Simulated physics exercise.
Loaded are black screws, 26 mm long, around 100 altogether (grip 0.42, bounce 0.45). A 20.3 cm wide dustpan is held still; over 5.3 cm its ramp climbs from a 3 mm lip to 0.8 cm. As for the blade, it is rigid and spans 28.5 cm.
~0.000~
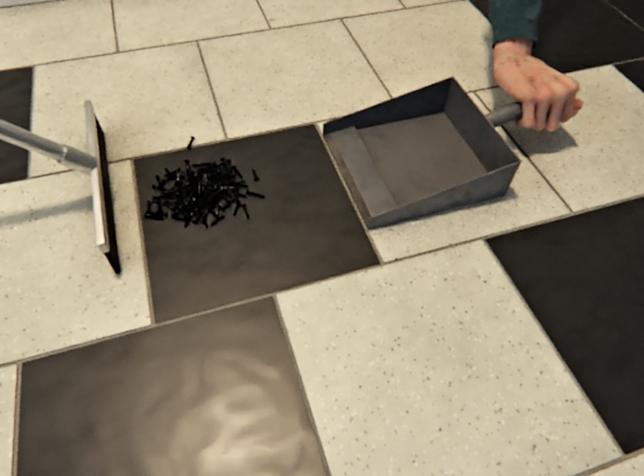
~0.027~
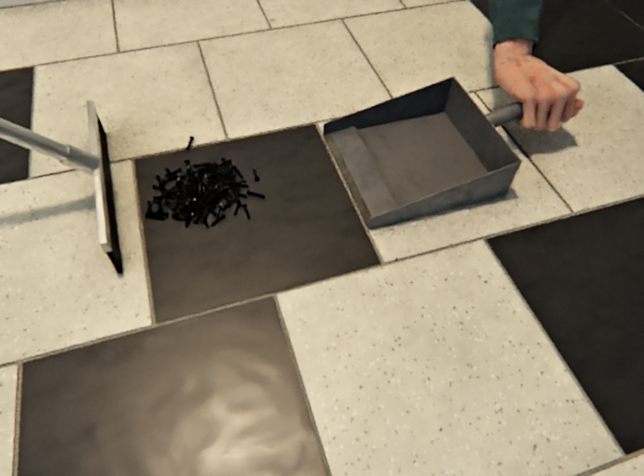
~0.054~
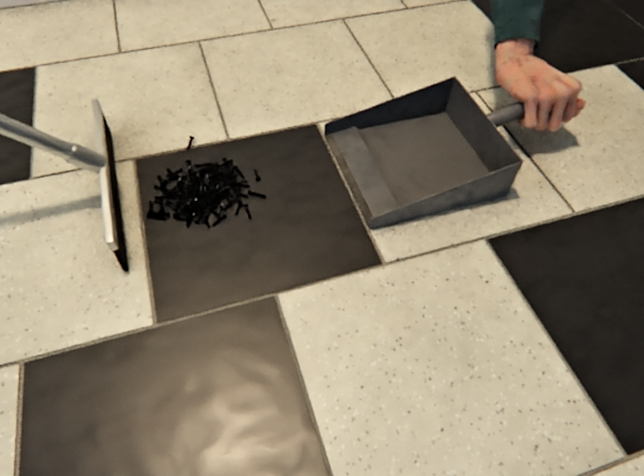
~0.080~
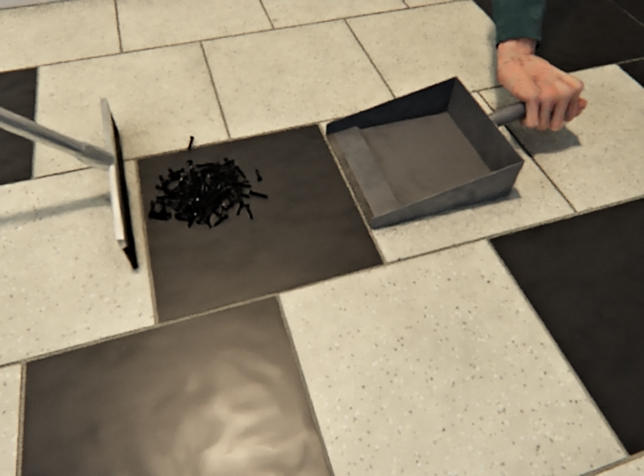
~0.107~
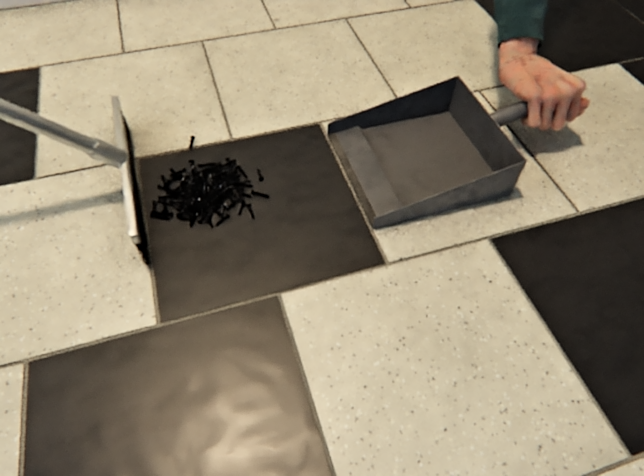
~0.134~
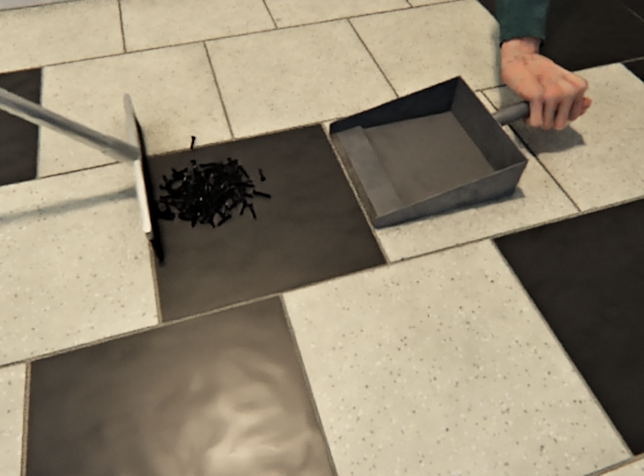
The video shows a hand holding a gray dustpan still on a tiled floor while a flat blade on a pole slides slowly rightward from the left, drawing close to a pile of small black screws that stays almost unmoved.
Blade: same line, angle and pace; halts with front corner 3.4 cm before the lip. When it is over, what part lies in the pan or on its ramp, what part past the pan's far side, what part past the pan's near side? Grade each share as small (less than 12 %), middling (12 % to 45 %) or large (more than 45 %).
In the pan or on its ramp - middling, past the pan's far side - middling, past the pan's near side - small.
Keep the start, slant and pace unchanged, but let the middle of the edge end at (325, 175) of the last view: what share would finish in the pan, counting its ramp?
I'd expect around 25 per cent.
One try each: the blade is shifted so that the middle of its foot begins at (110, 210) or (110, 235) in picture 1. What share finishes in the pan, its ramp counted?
I'd put it near 20 per cent for the first and near 20 per cent for the second.
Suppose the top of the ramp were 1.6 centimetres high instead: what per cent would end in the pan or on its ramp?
Then around 20 percent, ramp counted.
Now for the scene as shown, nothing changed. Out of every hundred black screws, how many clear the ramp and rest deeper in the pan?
Some 0 per cent.
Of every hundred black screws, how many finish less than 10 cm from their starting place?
5 %.
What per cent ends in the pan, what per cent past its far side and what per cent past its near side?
Pan 20; far side 15; near side 5.
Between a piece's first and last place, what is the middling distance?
20 cm, roughly.
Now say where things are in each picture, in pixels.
The first picture shows blade from (104, 247) to (90, 108), moved 0.0 cm, 0 of the pieces shifted so far; middle of the pieces at (204, 189); pan at (421, 161).
The second picture shows blade from (106, 247) to (92, 108), moved 0.2 cm, 0 of the pieces shifted so far; middle of the pieces at (204, 190).
The third picture shows blade from (113, 245) to (98, 107), moved 0.8 cm, 1 of the pieces shifted so far; middle of the pieces at (206, 190).
The fourth picture shows blade from (123, 243) to (106, 106), moved 1.8 cm, 1 of the pieces shifted so far; middle of the pieces at (207, 190).
The fifth picture shows blade from (136, 239) to (117, 103), moved 3.1 cm, 1 of the pieces shifted so far; middle of the pieces at (209, 189).
The sixth picture shows blade from (150, 235) to (128, 101), moved 4.6 cm, 1 of the pieces shifted so far; middle of the pieces at (211, 189); pan at (428, 161). Its pace works out near 0.55 m/s, heading 7 degrees away from the viewer's side.
After 0.37 s, middle of the blade 16 cm from the lip; 0 % over the lip, far side 5 %, near side 0 %.
After 0.52 s, middle of the blade 8 cm from the lip; 0 % over the lip, far side 10 %, near side 0 %.
After 0.80 s, middle of the blade 4 cm from the lip; 25 % over the lip, far side 15 %, near side 5 %.
In the end, at 1.8 s, pan 20 %, far side 15 %, near side 5 %, in front of the lip or behind the blade 60 %.
